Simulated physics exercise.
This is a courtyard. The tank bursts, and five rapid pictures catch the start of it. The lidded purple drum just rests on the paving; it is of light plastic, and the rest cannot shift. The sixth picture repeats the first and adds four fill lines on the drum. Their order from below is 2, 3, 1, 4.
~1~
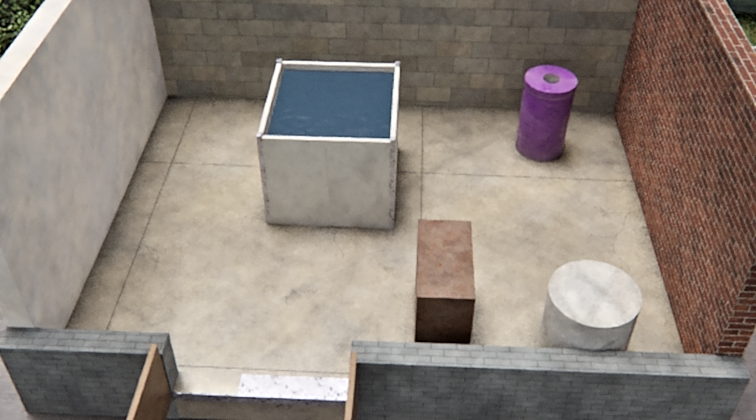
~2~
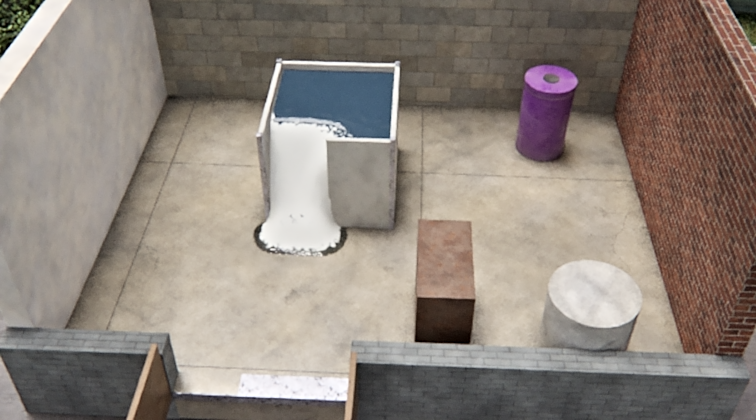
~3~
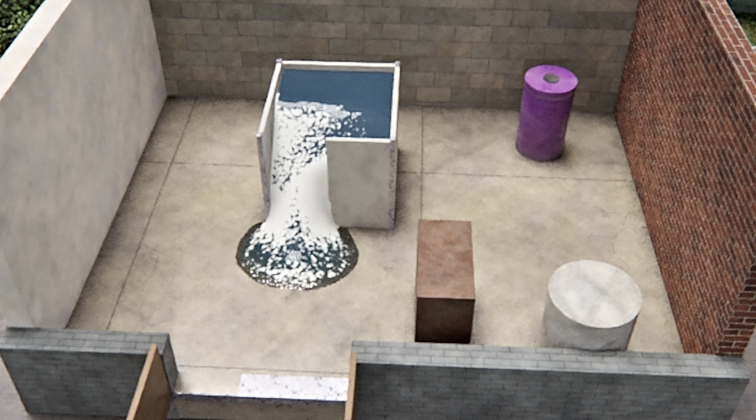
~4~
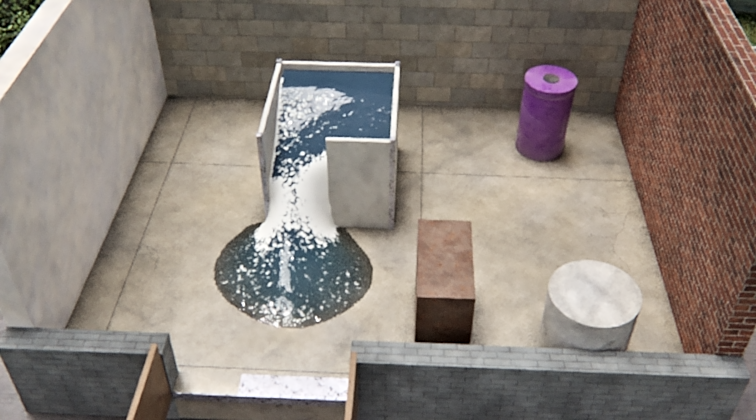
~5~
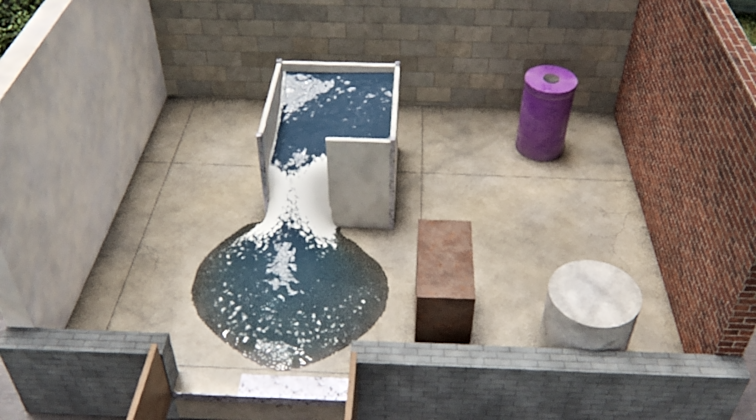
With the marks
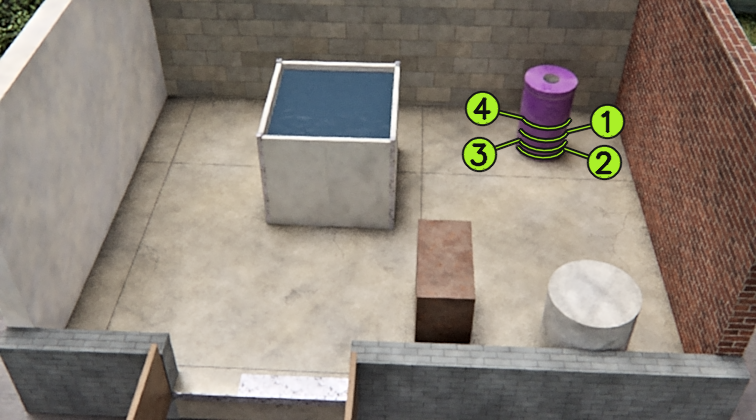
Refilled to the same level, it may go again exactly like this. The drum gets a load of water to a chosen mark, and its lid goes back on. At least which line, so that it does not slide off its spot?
It is 2.
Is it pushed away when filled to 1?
No, that is safe.
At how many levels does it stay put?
All of the four.
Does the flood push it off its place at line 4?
No, not at all.
On the marked copy, 1 at (545, 140); 2 at (542, 157); 3 at (544, 150); 4 at (547, 128); from the bottom up 2, 3, 1, 4.
If 1 is chosen, it does not move.
If 2 is chosen, it does not move.
If 3 is chosen, it does not move.
If 4 is chosen, it does not move.
